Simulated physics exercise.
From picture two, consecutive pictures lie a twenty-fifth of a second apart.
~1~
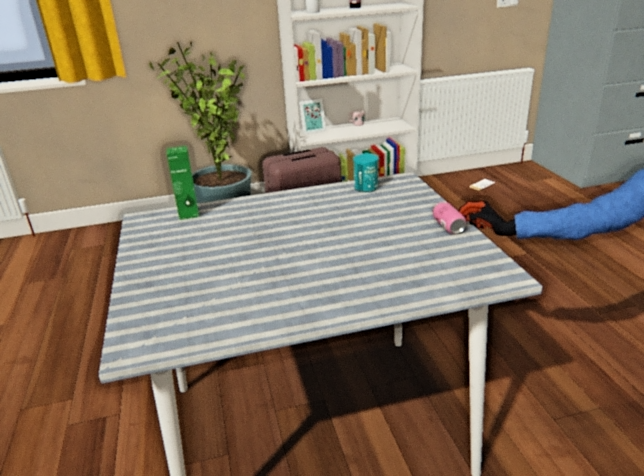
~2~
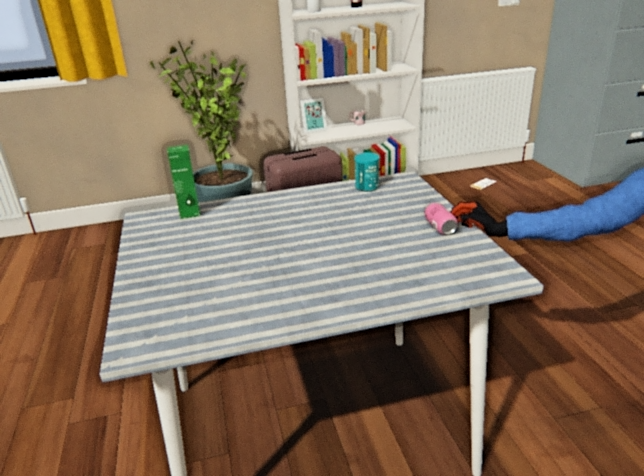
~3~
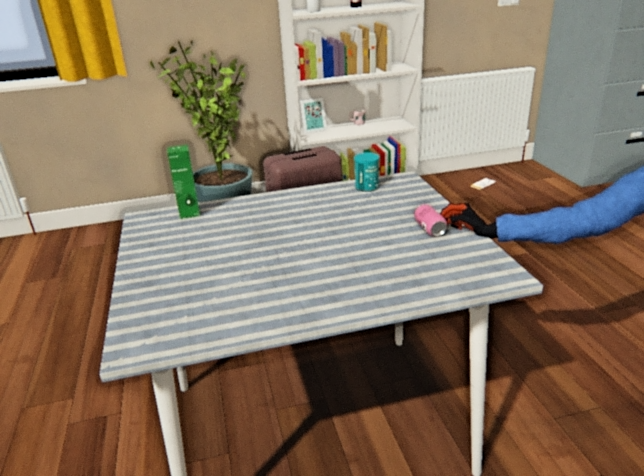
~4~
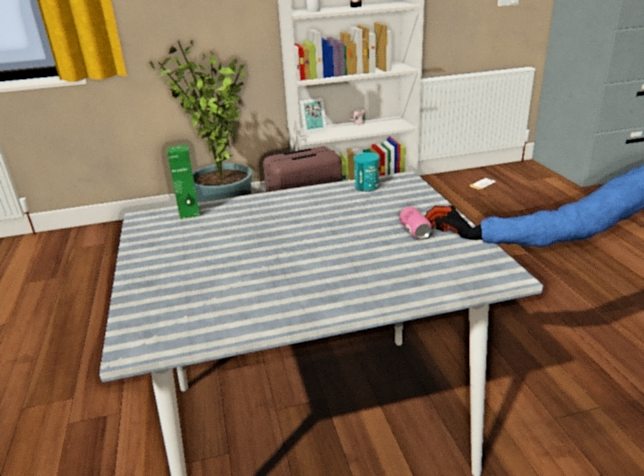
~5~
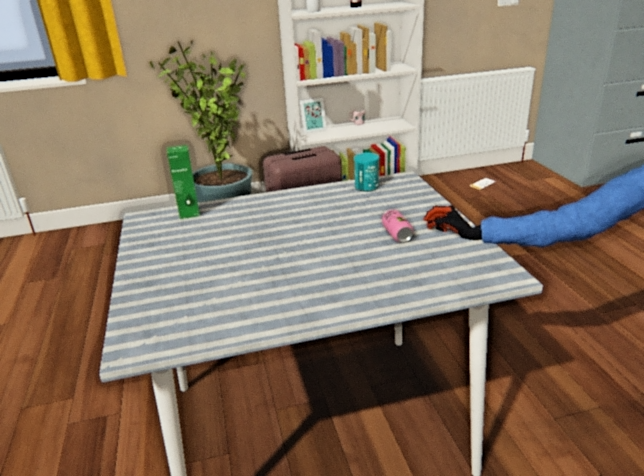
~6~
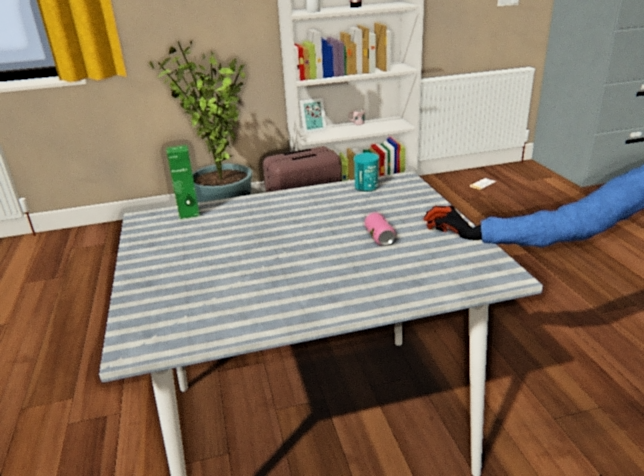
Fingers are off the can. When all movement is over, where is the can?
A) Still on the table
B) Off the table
B, off the table.
Then, 0.40 s on from there, pink can shifted well along near (205, 257).
Then, 0.80 s on from there, pink can now off the table.
In the end, off the table, pink can.
